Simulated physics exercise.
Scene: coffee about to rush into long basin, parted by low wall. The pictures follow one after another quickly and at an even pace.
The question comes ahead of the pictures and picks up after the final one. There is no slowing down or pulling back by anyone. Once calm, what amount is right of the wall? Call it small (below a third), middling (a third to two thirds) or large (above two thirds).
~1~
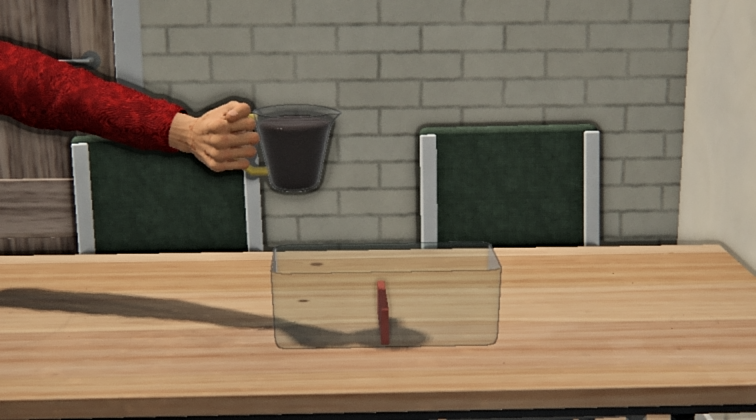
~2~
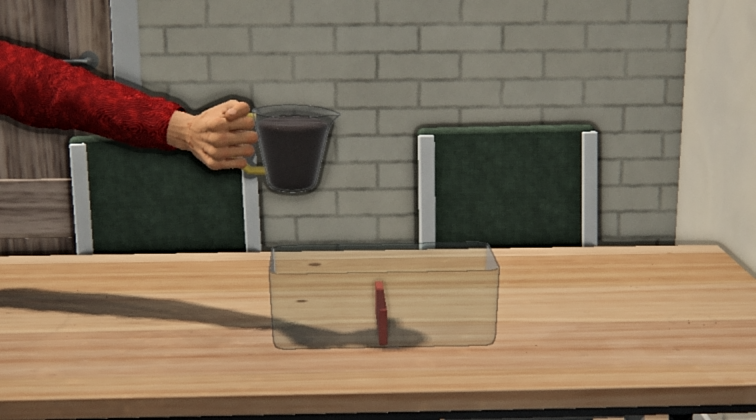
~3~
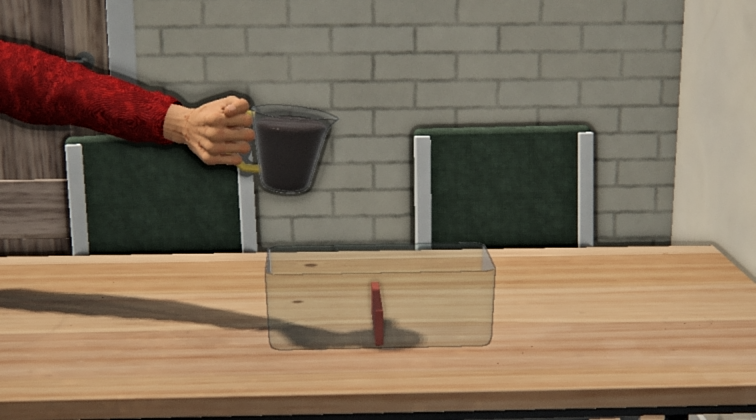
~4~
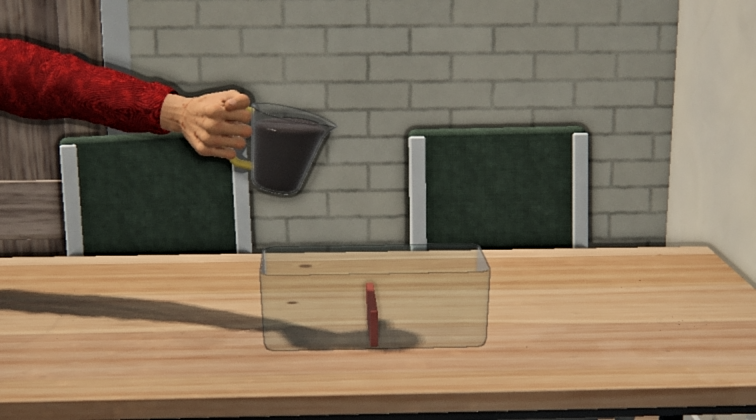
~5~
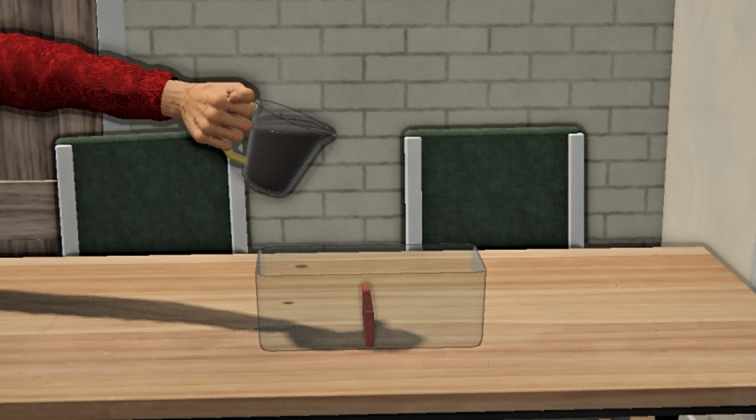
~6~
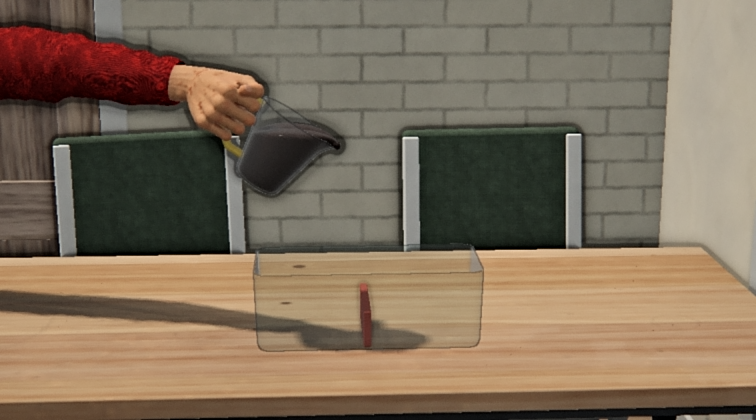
Middling.
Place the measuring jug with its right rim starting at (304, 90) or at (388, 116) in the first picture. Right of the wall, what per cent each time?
5 % and 95 %.
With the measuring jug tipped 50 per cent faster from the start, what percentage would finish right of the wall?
I'd put it at some 30 percent.
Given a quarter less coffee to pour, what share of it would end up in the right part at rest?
Estimate: Around 25 per cent.
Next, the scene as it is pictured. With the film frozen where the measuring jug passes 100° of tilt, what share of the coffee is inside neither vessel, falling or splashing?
It works out to about 35 percent.
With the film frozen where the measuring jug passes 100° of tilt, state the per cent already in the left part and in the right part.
Left part close to 0 in a hundred, right part close to 30.
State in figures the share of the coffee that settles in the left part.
55 % or thereabouts.
A moment on, the measuring jug is tipped right over and 37 per cent is still to pour, 2 is left of the wall and 28 right of it.
Next, the measuring jug is tipped right over and 1 per cent is still to pour, 51 is left of the wall and 42 right of it.
Then the measuring jug is tipped right over and 0 per cent is still to pour, 53 is left of the wall and 42 right of it.
Later the measuring jug is tipped right over and 0 per cent is still to pour, 54 is left of the wall and 43 right of it.
At rest 54 per cent lies left of the wall, 43 right of it and 3 outside.
